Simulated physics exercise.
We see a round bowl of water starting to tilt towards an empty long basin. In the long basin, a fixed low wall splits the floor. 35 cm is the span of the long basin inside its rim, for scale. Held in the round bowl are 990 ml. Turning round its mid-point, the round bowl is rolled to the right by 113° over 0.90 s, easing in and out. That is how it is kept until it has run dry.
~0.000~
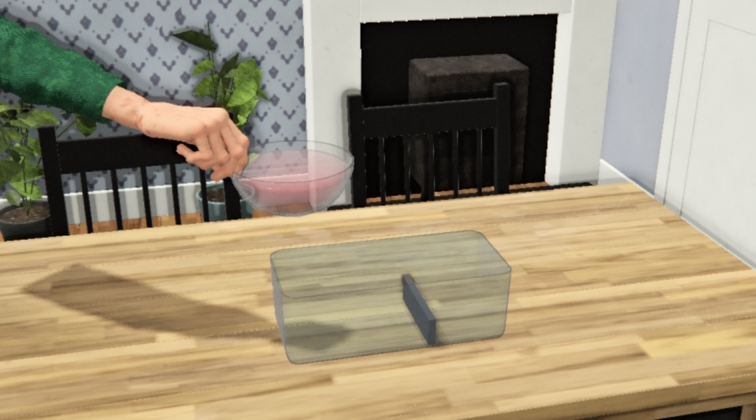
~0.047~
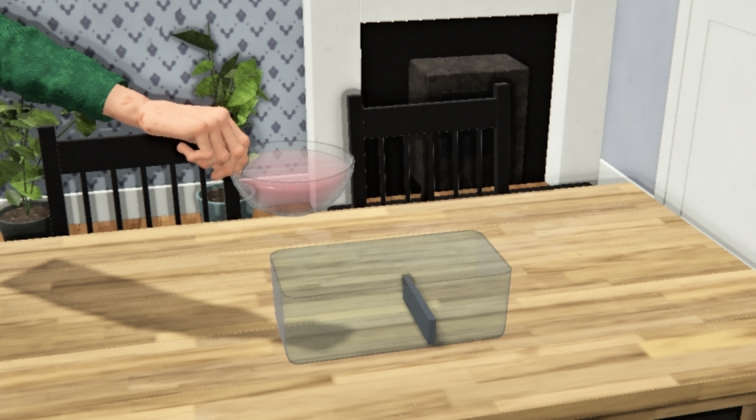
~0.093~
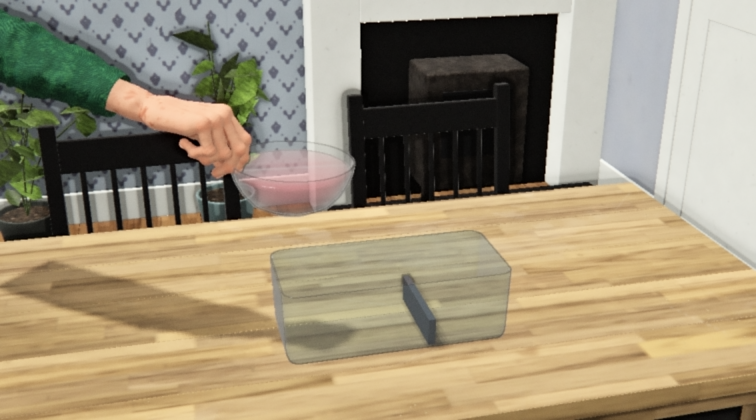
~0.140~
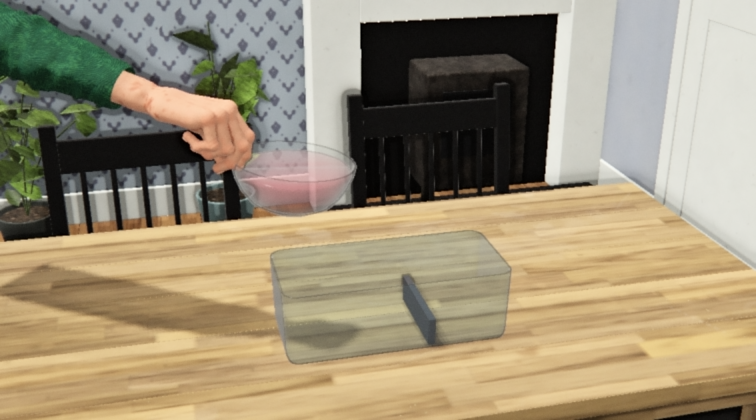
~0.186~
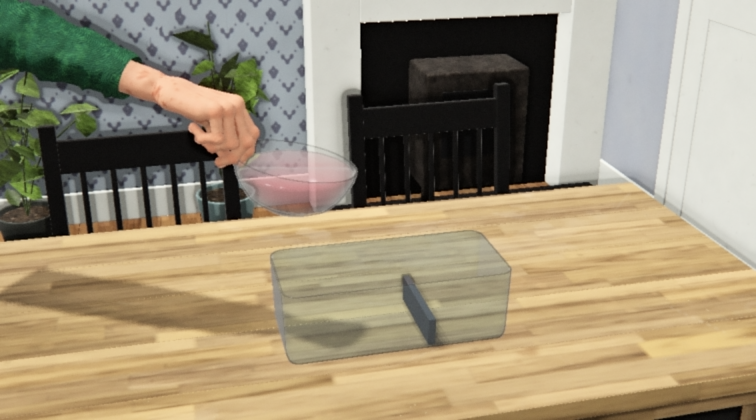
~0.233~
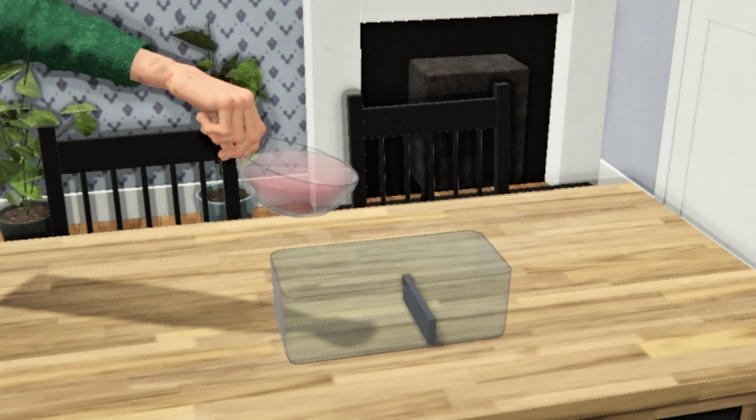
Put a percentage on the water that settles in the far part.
Roughly 11 per cent ends up there.
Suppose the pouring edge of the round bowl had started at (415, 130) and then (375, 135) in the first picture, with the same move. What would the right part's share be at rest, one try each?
65 per cent first, 40 per cent second.
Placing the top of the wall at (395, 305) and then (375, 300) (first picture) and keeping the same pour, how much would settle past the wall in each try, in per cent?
Result: 45 per cent, then 65 per cent.
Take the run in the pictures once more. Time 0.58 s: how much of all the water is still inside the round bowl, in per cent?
Some 18 % of it is still there.
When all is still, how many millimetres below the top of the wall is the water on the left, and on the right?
Left: Roughly 20 mm; right: Roughly 40 mm.
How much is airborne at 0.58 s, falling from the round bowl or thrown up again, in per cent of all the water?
I'd say close to 42 per cent.
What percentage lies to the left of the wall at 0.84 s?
Left share: Approx. 88 %.
Then, 0.58 s in, the tilt is 82° and 19 per cent is still to pour, 39 is left of the wall and 1 right of it.
Then, 0.84 s in, the tilt is 112° and 0 per cent is still to pour, 88 is left of the wall and 6 right of it.
Then, 1.11 s in, the tilt is 113° and 0 per cent is still to pour, 86 is left of the wall and 10 right of it.
Then, 1.40 s in, the tilt is 113° and 0 per cent is still to pour, 86 is left of the wall and 11 right of it.
Finally, 86 per cent lies left of the wall, 11 right of it and 3 outside.
